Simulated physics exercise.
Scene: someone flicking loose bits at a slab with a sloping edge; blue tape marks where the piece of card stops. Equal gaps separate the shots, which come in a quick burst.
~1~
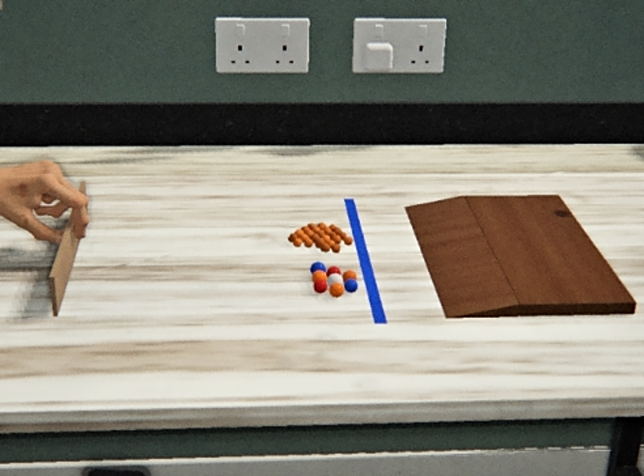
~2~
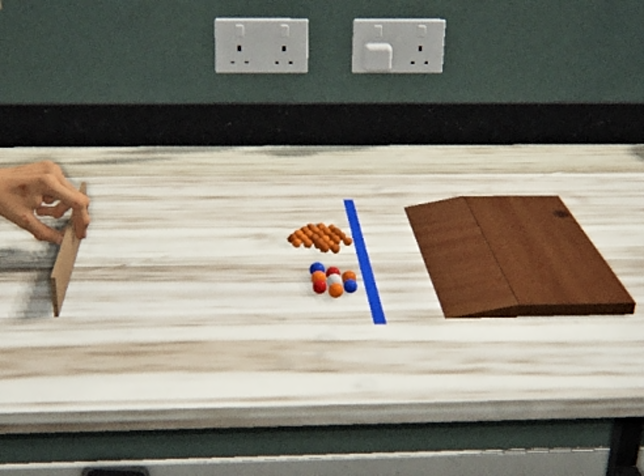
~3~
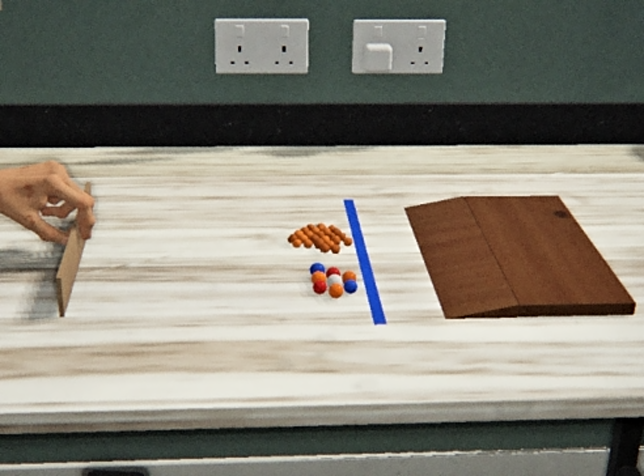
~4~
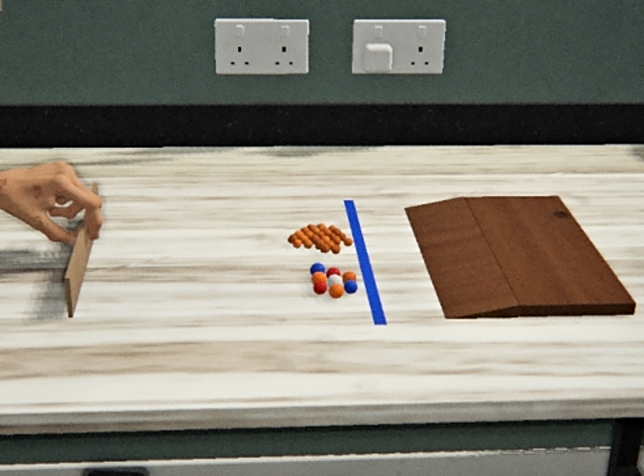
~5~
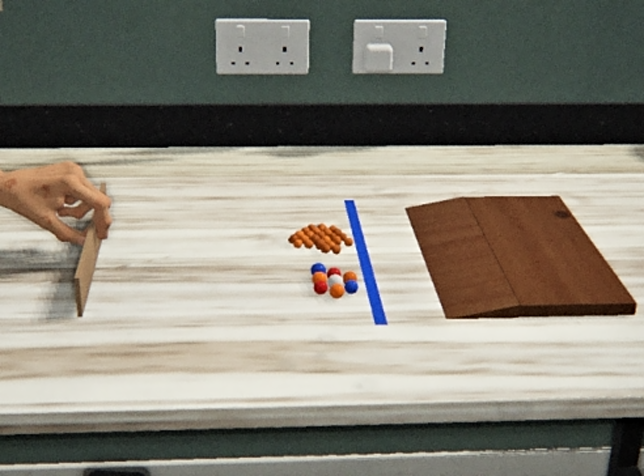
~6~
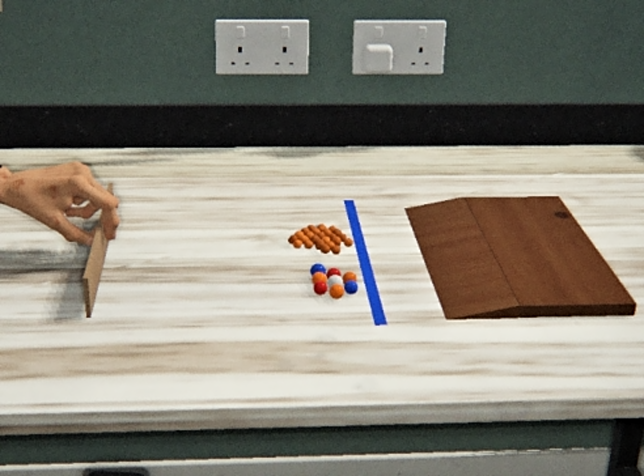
At first, a hand at the left holds a thin brown card upright on a pale streaked surface, with two small batches of bits beside a blue tape line and a dark wooden slab beyond. The hand then slides the card slightly rightward, while the batches, tape and slab stay still.
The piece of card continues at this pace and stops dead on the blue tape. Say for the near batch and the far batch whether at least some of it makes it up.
The near batch gets nothing up. The far batch gets nothing up.
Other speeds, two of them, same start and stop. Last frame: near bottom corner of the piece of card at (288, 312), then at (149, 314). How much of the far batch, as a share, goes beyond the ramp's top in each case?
You'd see roughly 100 in a hundred the first time and roughly 0 in a hundred the next.
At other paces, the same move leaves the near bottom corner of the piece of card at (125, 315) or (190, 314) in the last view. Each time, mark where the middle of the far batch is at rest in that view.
Its middle ends up close to (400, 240) the first time, and close to (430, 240) the second time.
Then, 1.04 s later than the last frame, piece of card still moving, near (241, 224); near batch every one short of the ramp; far batch every one short of the ramp.
Then, 2.09 s later than the last frame, piece of card stopped at the blue tape; near batch every one short of the ramp; far batch every one short of the ramp.
When it is over, piece of card stopped at the blue tape; near batch not one past the top, every one short of the ramp; far batch not one past the top, every one short of the ramp.
